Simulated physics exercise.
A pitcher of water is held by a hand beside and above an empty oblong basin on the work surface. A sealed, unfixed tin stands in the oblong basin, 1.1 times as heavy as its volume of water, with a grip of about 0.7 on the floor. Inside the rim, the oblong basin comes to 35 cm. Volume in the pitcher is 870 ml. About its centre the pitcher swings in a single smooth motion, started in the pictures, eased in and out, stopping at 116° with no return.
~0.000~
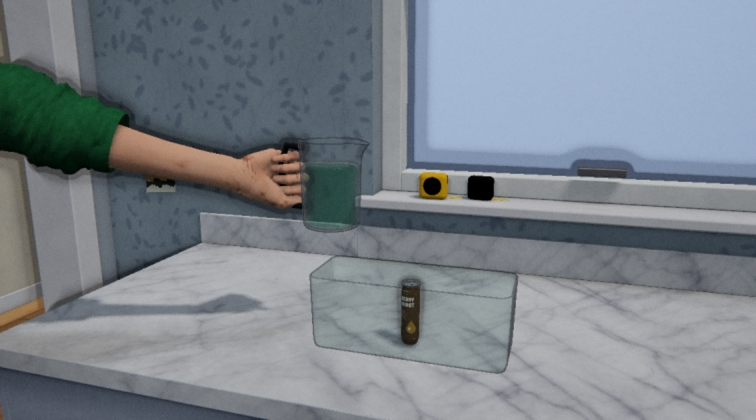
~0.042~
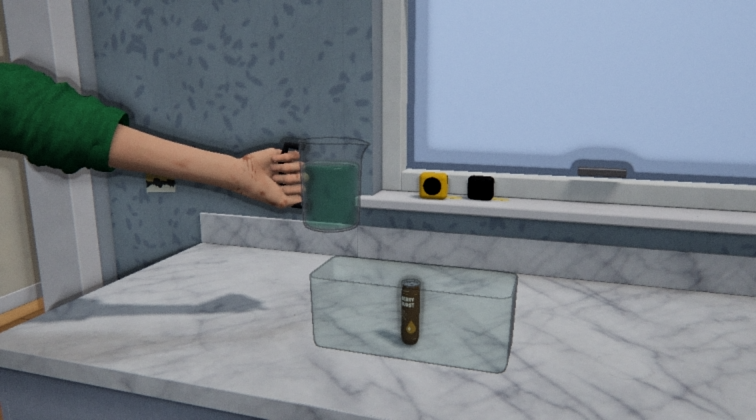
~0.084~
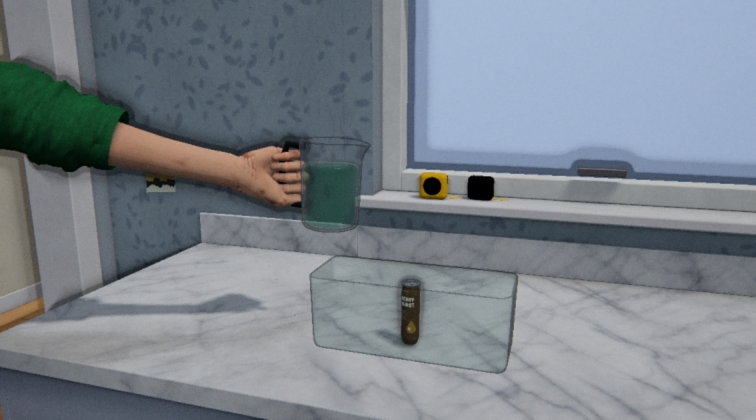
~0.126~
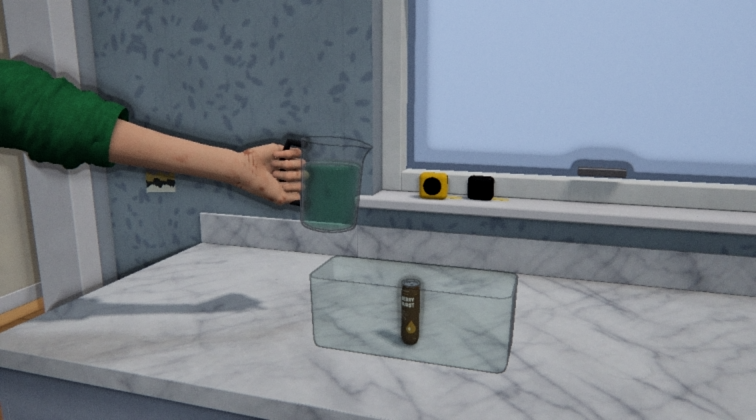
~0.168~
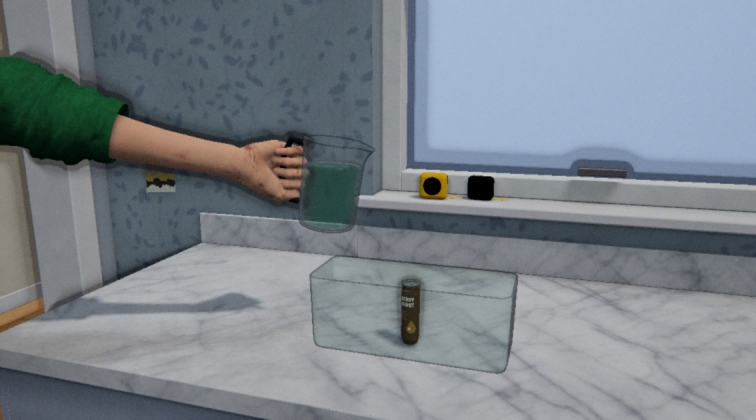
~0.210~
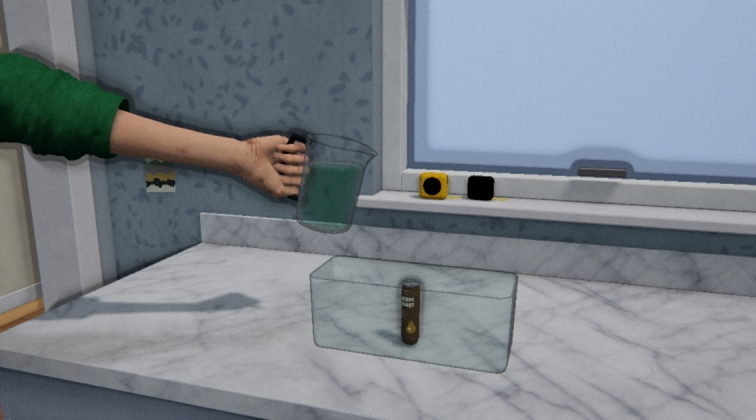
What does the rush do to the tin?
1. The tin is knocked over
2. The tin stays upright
Answer: 1.
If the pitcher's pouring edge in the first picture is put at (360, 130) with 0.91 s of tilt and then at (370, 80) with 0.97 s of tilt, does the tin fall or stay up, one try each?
Trial 1 - tin tips; trial 2 - tin stays standing.
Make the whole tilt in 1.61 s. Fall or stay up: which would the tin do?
The tin tips over.
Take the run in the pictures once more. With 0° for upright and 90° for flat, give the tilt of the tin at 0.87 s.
Tilt: Around 0 degrees.
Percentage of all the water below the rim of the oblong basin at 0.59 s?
The basin holds roughly 1 in a hundred parts at that moment.
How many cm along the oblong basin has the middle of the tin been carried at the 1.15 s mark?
Near 8 cm of travel.
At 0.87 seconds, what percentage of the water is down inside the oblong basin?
About 52 per cent.
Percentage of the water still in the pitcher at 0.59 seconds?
Some 88 per cent.
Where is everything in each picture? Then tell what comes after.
Tilt 0°; pouring edge (369, 143); surface from (306, 162) to (359, 165); the oblong basin's rim runs from (322, 266) to (515, 287); the tin's top is at (411, 286), in the first frame.
Tilt 1°; pouring edge (370, 143); surface from (306, 162) to (359, 165), in the second frame.
Tilt 2°; pouring edge (371, 145); surface from (306, 162) to (360, 165), in the third frame.
Tilt 5°; pouring edge (373, 147); surface from (307, 162) to (361, 166), in the fourth frame.
Tilt 8°; pouring edge (375, 150); surface from (308, 163) to (362, 166), in the fifth frame.
Tilt 13°; pouring edge (377, 154); surface from (309, 163) to (364, 167), in the sixth frame.
Then, 0.59 s in, the tilt is 77° and 87 per cent is still to pour; the tin stands where it began.
Then, 0.87 s in, the tilt is 113° and 27 per cent is still to pour; the tin stands where it began.
Then, 1.15 s in, the tilt is 116° and 1 per cent is still to pour; the tin leans 39°.
Then, 1.47 s in, the tilt is 116° and 0 per cent is still to pour; the tin lies on its side.
Finally, the tin lies on its side.
